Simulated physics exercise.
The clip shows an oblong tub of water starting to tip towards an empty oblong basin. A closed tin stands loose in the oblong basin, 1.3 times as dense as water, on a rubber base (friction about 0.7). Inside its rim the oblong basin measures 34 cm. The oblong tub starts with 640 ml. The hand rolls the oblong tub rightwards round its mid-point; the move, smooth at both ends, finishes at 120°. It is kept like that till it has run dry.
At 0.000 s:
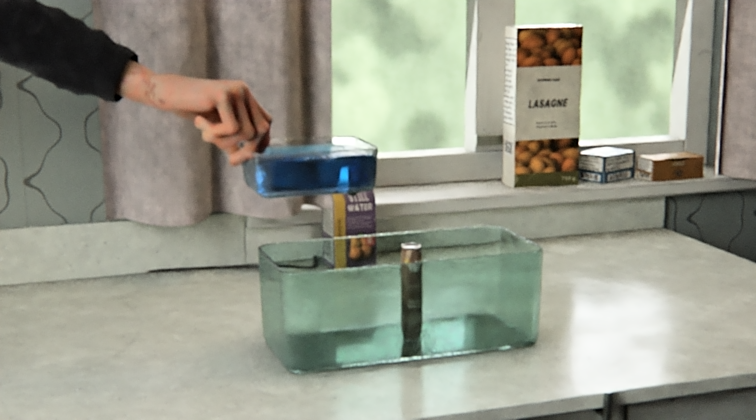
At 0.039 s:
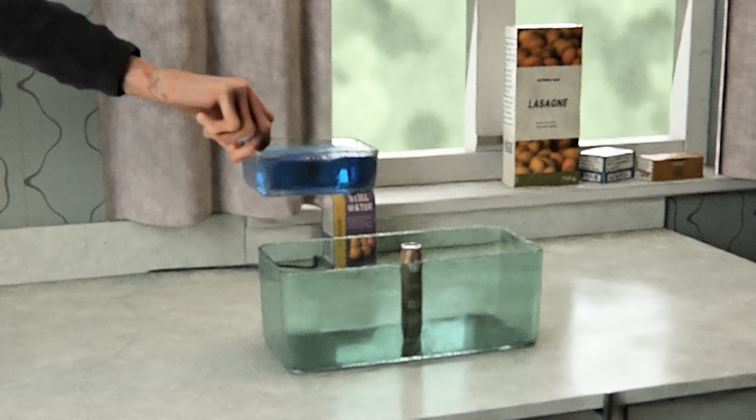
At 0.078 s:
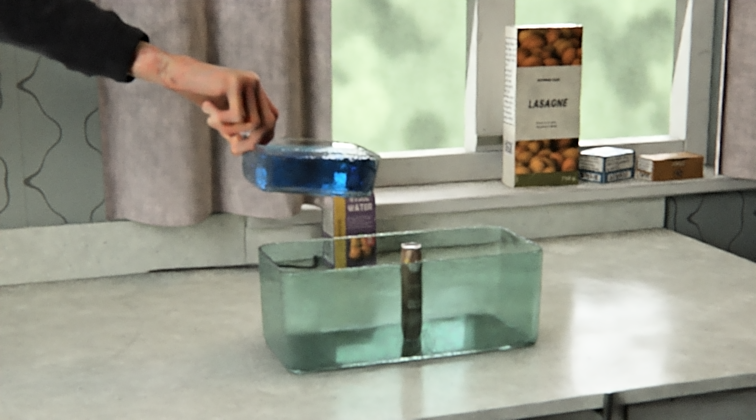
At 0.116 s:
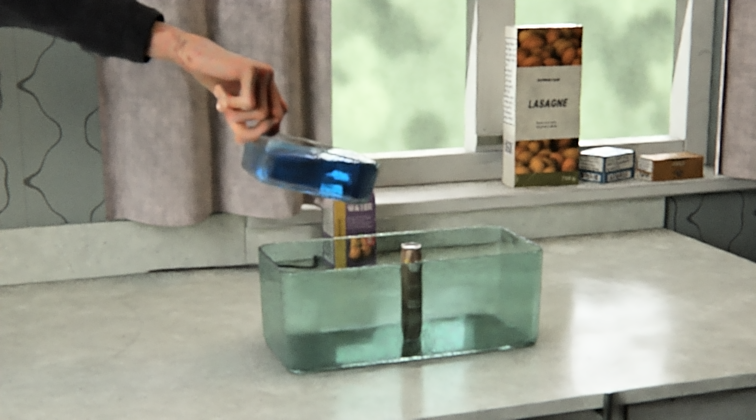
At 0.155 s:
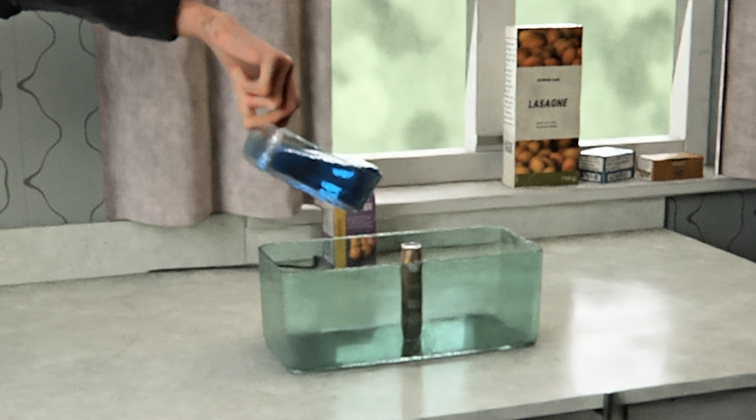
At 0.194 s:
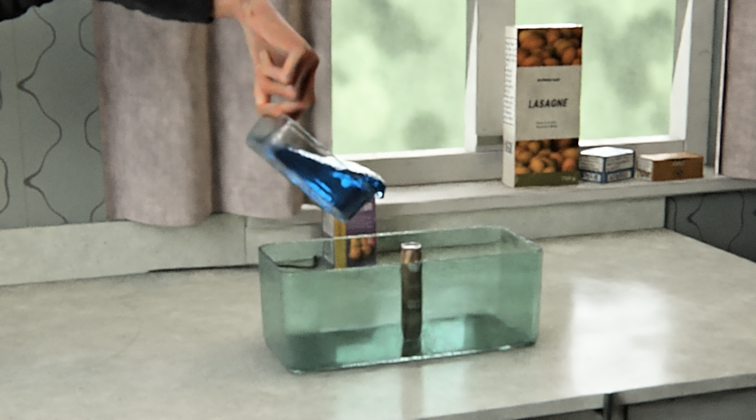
Tub of blue liquid tilting rightwards in a person's hand above a clear basin holding an upright tin, liquid reaching its lip.
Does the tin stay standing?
It goes over.
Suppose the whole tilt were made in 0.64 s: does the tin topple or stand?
Then it keeps standing.
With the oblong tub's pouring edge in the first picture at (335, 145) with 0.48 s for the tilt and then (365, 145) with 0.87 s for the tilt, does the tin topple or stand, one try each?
First it remains upright; then it remains upright.
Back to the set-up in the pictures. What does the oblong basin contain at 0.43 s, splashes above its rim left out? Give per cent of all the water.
Some 90 per cent.
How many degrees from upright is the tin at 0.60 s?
About 10°.
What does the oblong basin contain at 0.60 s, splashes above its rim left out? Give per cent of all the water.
About 96 per cent.
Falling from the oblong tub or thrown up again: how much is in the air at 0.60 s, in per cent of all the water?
Some 4 per cent.
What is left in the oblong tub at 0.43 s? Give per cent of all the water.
About 7 per cent.
By 0.43 s the tilt is 117° and 7 per cent is still to pour; the tin stands where it began.
By 0.60 s the tilt is 120° and 0 per cent is still to pour; the tin leans 11°.
By 0.78 s the tilt is 120° and 0 per cent is still to pour; the tin leans 15°.
By 0.98 s the tilt is 120° and 0 per cent is still to pour; the tin leans 45°.
At rest the tin lies on its side.
